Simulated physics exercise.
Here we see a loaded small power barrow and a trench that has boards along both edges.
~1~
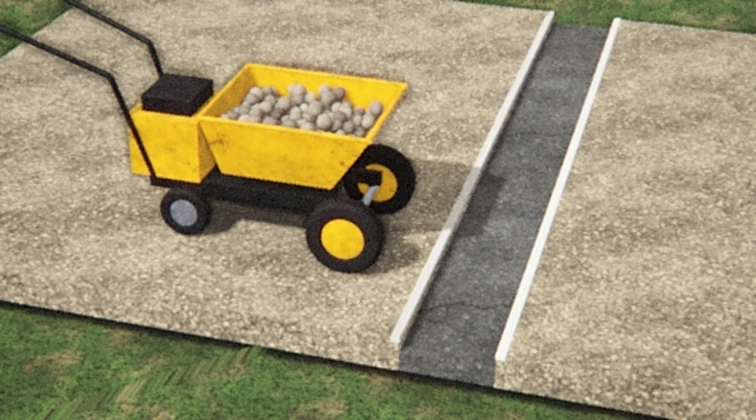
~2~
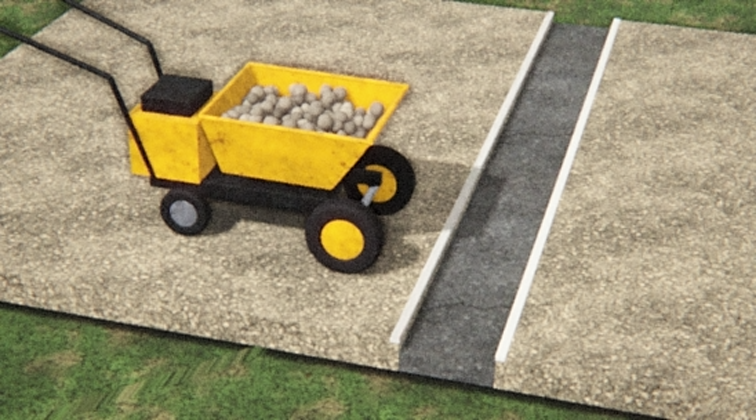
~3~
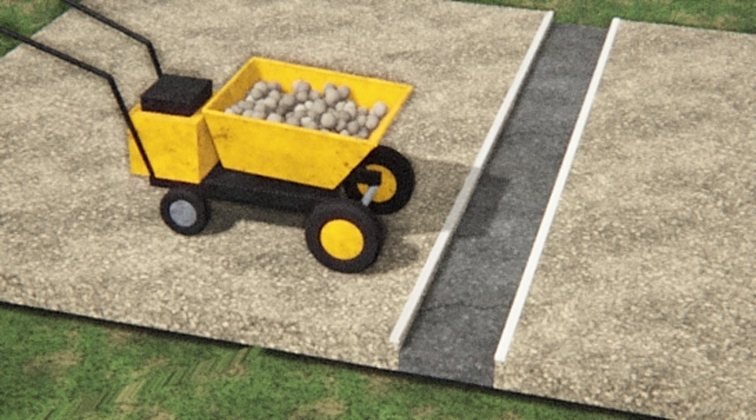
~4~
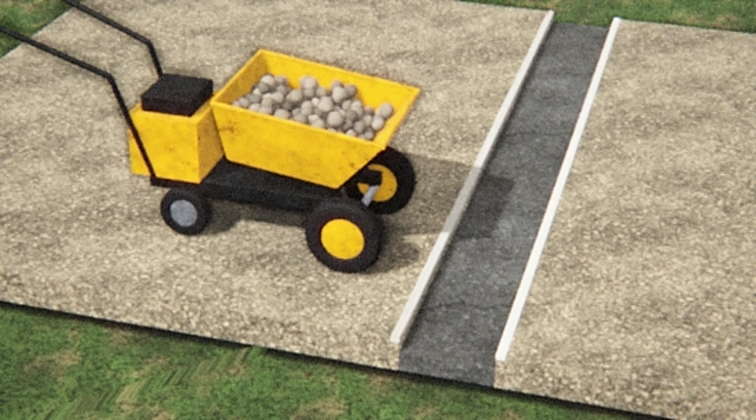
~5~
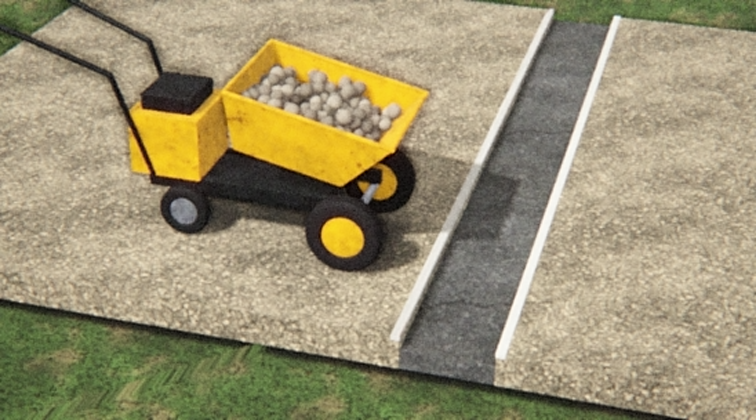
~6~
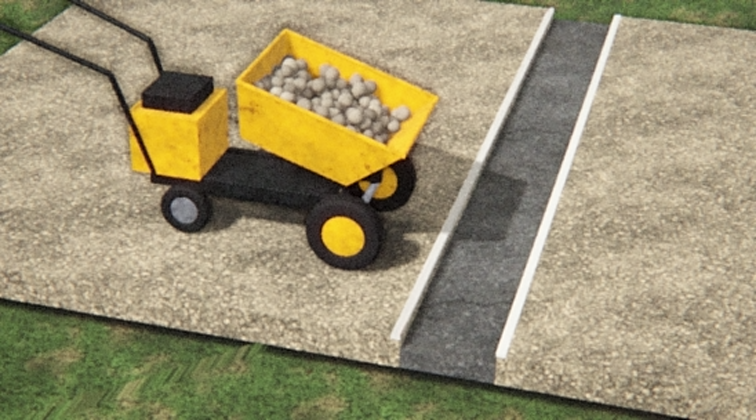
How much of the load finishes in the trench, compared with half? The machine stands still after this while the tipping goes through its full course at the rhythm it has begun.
More than half of it.
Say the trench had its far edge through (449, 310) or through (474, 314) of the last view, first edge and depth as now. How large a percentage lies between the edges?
I'd put it near 0 in a hundred, then near 30 in a hundred.
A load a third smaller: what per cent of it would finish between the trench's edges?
Near 80 per cent, give or take.
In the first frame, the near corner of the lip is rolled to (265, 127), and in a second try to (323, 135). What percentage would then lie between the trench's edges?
About 40 per cent, then about 80 per cent.
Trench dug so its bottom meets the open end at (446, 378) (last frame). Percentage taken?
About 80 per cent.
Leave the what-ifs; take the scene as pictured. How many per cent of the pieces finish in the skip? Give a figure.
I'd put it near 0 percent.
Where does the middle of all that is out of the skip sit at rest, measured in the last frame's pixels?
(509, 256).
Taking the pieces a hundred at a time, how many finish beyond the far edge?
Roughly 30 percent.
Shortly afterwards, skip tipped steeply; the whole lot in the skip.
Next, skip tipped right over; near two thirds in the skip; near a quarter in or heaped over the trench; a little beyond it; a little falling.
Some moments later, skip tipped right over; a little in the skip; near two thirds in or heaped over the trench; near a quarter beyond it.
In the end, skip tipped right over; only a few in the skip; near two thirds in or heaped over the trench; near a quarter beyond it.
